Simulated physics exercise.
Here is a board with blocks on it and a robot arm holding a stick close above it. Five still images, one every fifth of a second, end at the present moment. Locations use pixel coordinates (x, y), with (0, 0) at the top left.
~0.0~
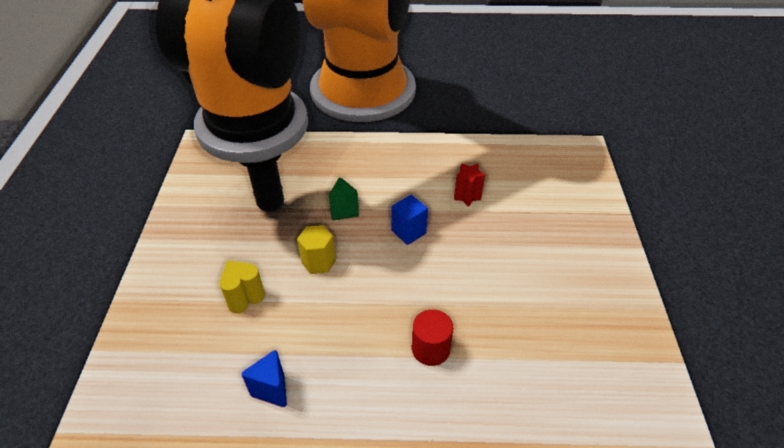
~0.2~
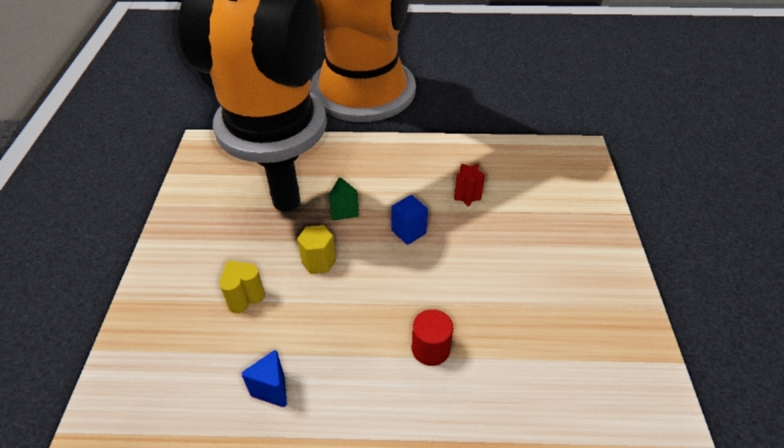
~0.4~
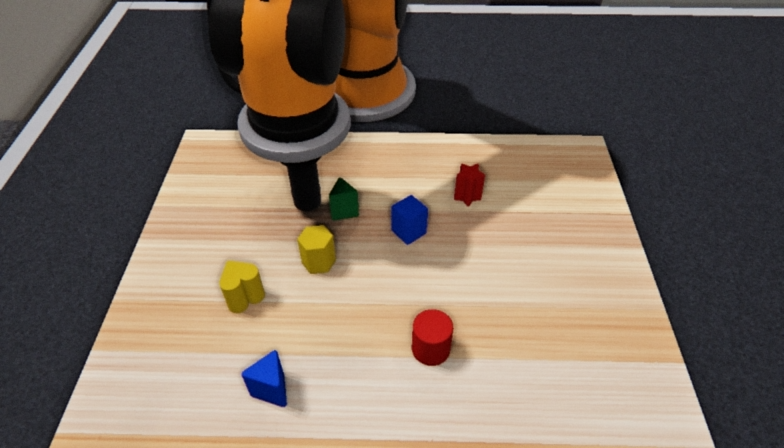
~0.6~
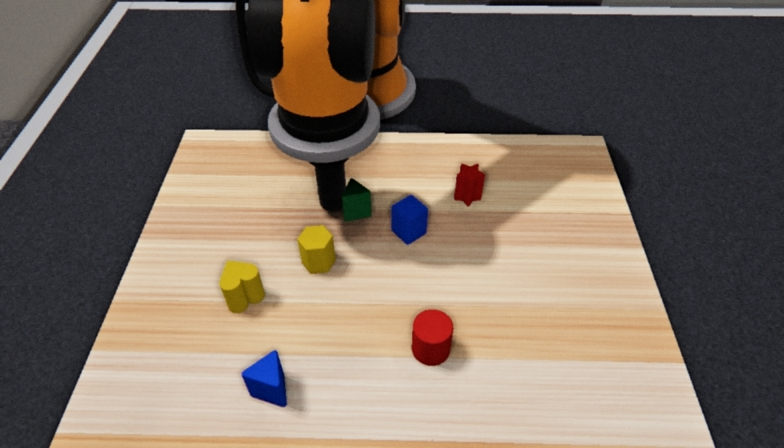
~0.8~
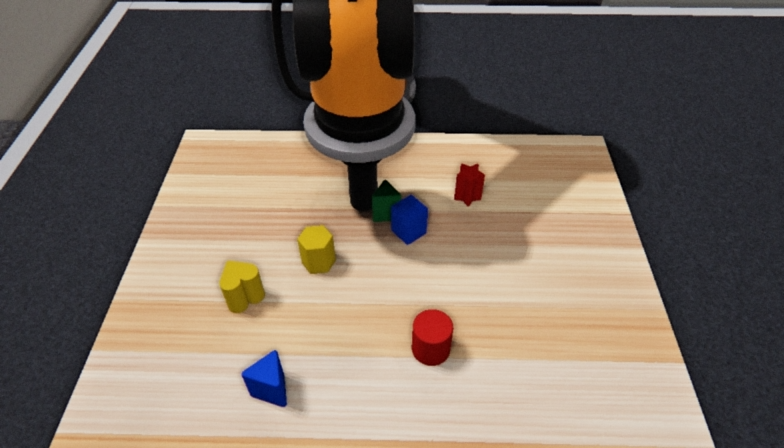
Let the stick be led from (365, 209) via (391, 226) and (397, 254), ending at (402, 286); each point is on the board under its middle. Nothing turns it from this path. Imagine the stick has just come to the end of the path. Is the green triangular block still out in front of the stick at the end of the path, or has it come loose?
The block lies off to the side or behind.
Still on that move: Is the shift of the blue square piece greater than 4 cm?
It seems not.
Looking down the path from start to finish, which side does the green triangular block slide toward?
The green triangular block goes left.
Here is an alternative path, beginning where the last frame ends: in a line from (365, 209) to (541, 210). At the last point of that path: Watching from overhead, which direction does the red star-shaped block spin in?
Overhead view: Anti-clockwise.
The first path, step by step. One third of the way, stick (391, 220); green triangular block (416, 194), turned 25° anticlockwise; blue square piece (422, 212), turned 20° clockwise.
Two thirds of the way, stick (397, 248); green triangular block (416, 194), turned 30° anticlockwise; blue square piece (429, 219), turned 30° anticlockwise.
At the end, stick (402, 279); green triangular block (416, 194), turned 30° anticlockwise; blue square piece (429, 219), turned 30° anticlockwise; red circle not moved.
